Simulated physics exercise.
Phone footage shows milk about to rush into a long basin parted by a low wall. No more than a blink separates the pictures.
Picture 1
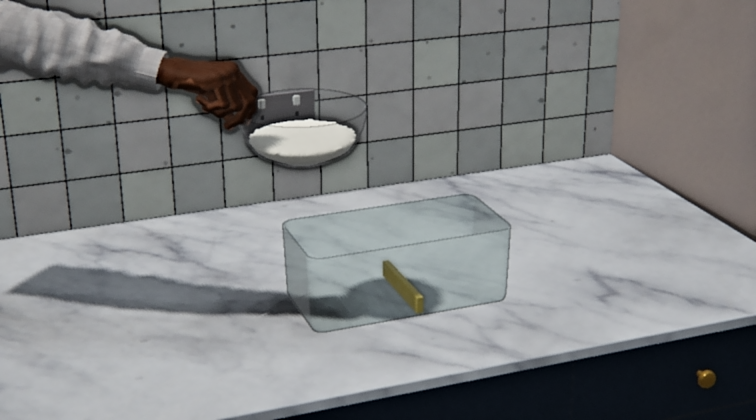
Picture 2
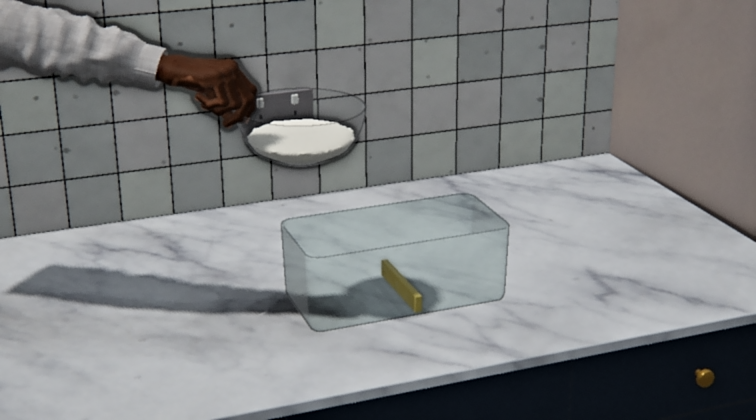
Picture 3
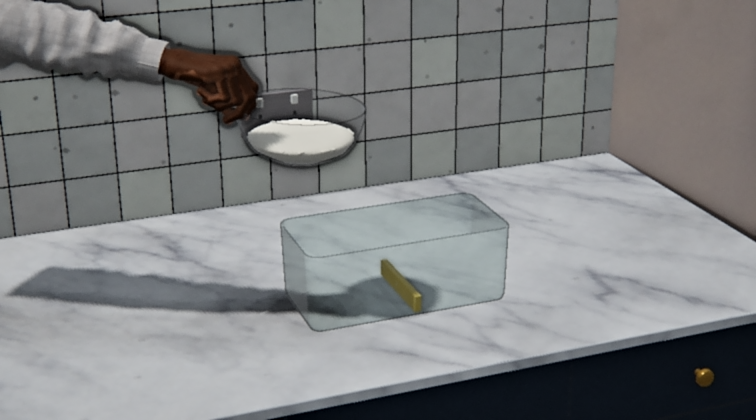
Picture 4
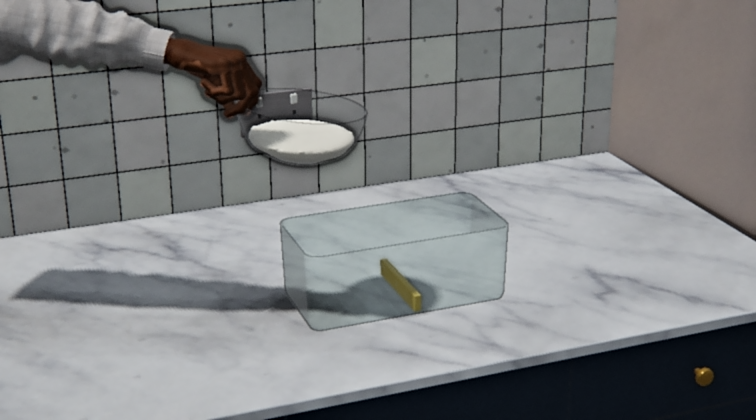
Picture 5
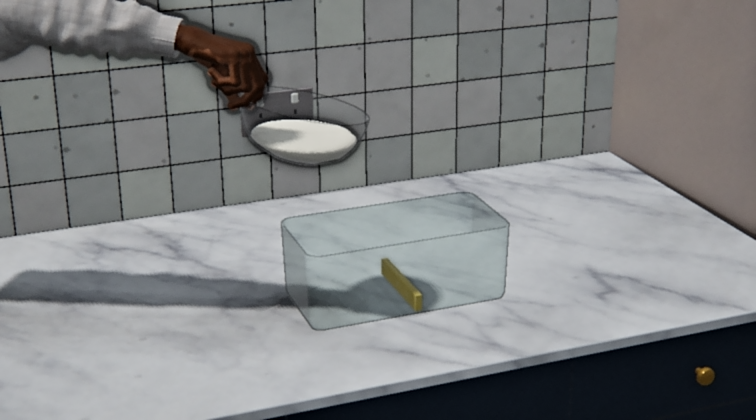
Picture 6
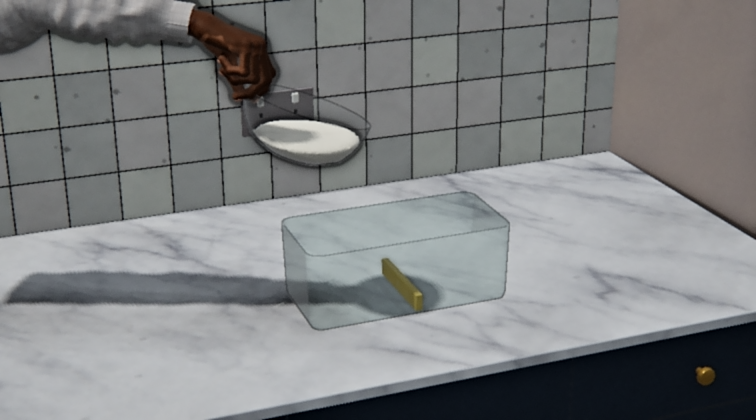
A dark-skinned hand in a pale grey sleeve tilts a clear bowl of white milk gradually to the right, the hand rising slightly as the milk shifts toward the lower side. Below it, a clear, long basin with a low golden wall inside stands on white marble, above a navy front with a brass knob. Grey tiles back this kitchen-like counter, seen from slightly above in a nearly still view.
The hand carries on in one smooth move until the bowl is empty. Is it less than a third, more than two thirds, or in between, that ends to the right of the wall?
Short answer, the right side fails to reach a third.
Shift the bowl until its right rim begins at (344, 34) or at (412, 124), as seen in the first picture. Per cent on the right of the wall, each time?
The first start yields 15 per cent, the second 70 per cent.
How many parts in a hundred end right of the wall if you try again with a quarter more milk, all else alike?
It comes to around 35 percent.
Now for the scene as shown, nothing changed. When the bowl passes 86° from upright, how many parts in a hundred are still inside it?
20 per cent, approximately.
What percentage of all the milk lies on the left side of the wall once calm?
That works out to roughly 75 percent.
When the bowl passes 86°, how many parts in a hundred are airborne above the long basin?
Some 55 per cent.
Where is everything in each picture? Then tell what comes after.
In the first frame, tilt 0°; pouring edge (363, 101); surface from (249, 142) to (352, 130); the long basin's rim runs from (295, 241) to (492, 211); the wall's top is at (402, 279).
In the second frame, tilt 1°; pouring edge (362, 101); surface from (248, 141) to (351, 129).
In the third frame, tilt 3°; pouring edge (362, 104); surface from (248, 139) to (350, 129).
In the fourth frame, tilt 8°; pouring edge (363, 108); surface from (249, 137) to (351, 130).
In the fifth frame, tilt 14°; pouring edge (365, 114); surface from (251, 135) to (353, 132).
In the sixth frame, tilt 21°; pouring edge (366, 121); surface from (255, 134) to (356, 133).
A moment on, the bowl is tipped on its side and 22 per cent is still to pour, 19 is left of the wall and 1 right of it.
Next, the bowl is tipped right over and 0 per cent is still to pour, 75 is left of the wall and 20 right of it.
Then the bowl is tipped right over and 0 per cent is still to pour, 74 is left of the wall and 23 right of it.
Later the bowl is tipped right over and 0 per cent is still to pour, 74 is left of the wall and 23 right of it.
Finally, 74 per cent lies left of the wall, 23 right of it and 3 outside.
